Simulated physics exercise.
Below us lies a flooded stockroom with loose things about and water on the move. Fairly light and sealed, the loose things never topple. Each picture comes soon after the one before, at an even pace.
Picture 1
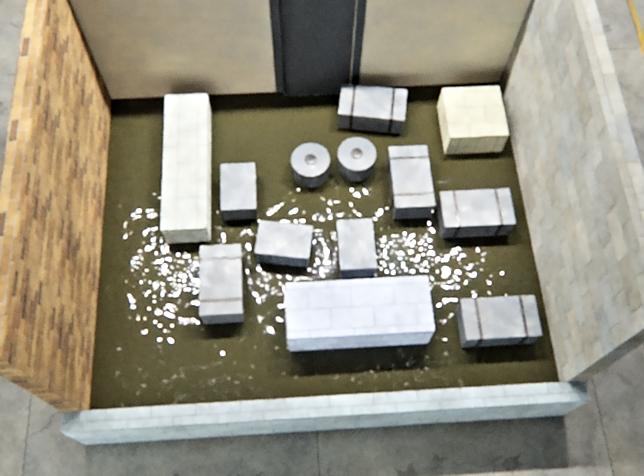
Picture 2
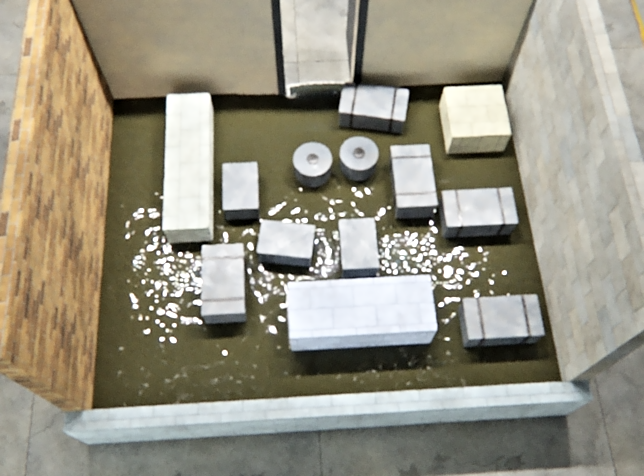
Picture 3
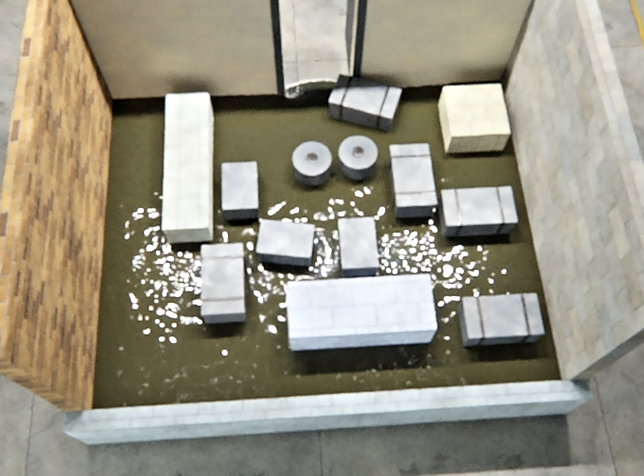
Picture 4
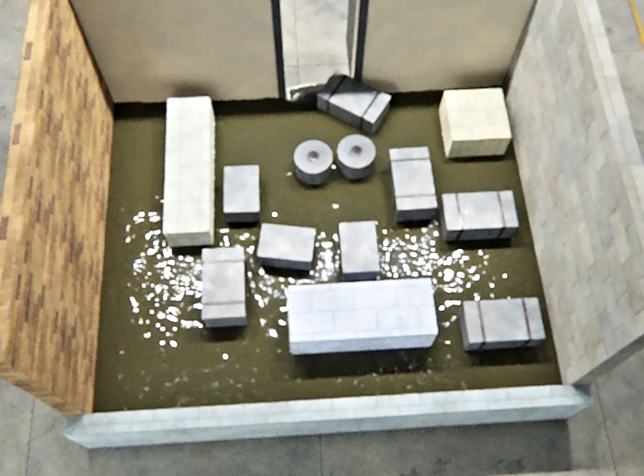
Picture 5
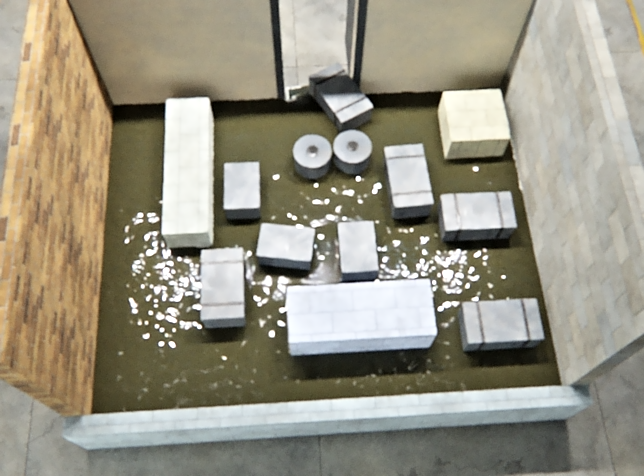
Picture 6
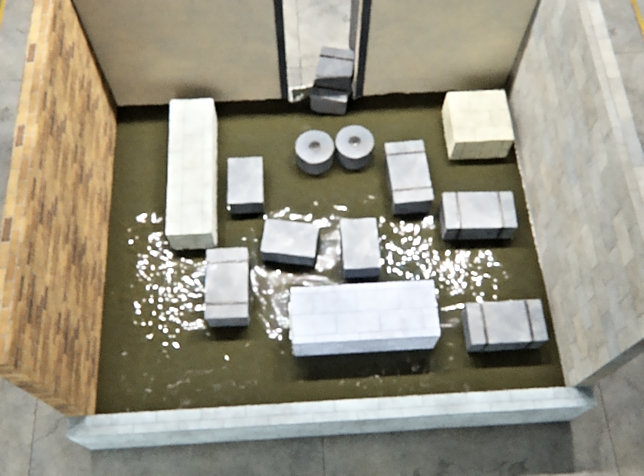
Dark door in the back wall opening, then a strapped grey block floating left and turning endways into the gap.
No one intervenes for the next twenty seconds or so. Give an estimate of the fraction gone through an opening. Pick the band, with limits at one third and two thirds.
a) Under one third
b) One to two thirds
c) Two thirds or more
Under one third (a).
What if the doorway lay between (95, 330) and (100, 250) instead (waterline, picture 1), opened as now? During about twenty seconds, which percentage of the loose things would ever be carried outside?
I'd put it near 50 per cent.
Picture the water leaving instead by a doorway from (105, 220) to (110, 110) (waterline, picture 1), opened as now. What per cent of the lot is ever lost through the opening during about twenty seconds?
0 per cent.
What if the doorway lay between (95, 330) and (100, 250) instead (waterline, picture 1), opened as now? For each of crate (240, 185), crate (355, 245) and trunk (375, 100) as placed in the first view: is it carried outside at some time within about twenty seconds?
The first exits, the second exits, the third never exits.
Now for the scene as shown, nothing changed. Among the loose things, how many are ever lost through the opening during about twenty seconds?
I count 1 of them.
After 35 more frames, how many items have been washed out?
1.
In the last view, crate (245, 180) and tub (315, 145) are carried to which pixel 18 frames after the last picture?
Approximately (257, 125) for one, (305, 94) for the other.
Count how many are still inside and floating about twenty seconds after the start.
It works out to 9.
A moment on, 1 of 10 are out; 9 afloat.
Next, 1 of 10 are out; 9 afloat.
Later, 1 of 10 are out; 9 afloat.
In the end, 1 of 10 are out; 9 afloat.
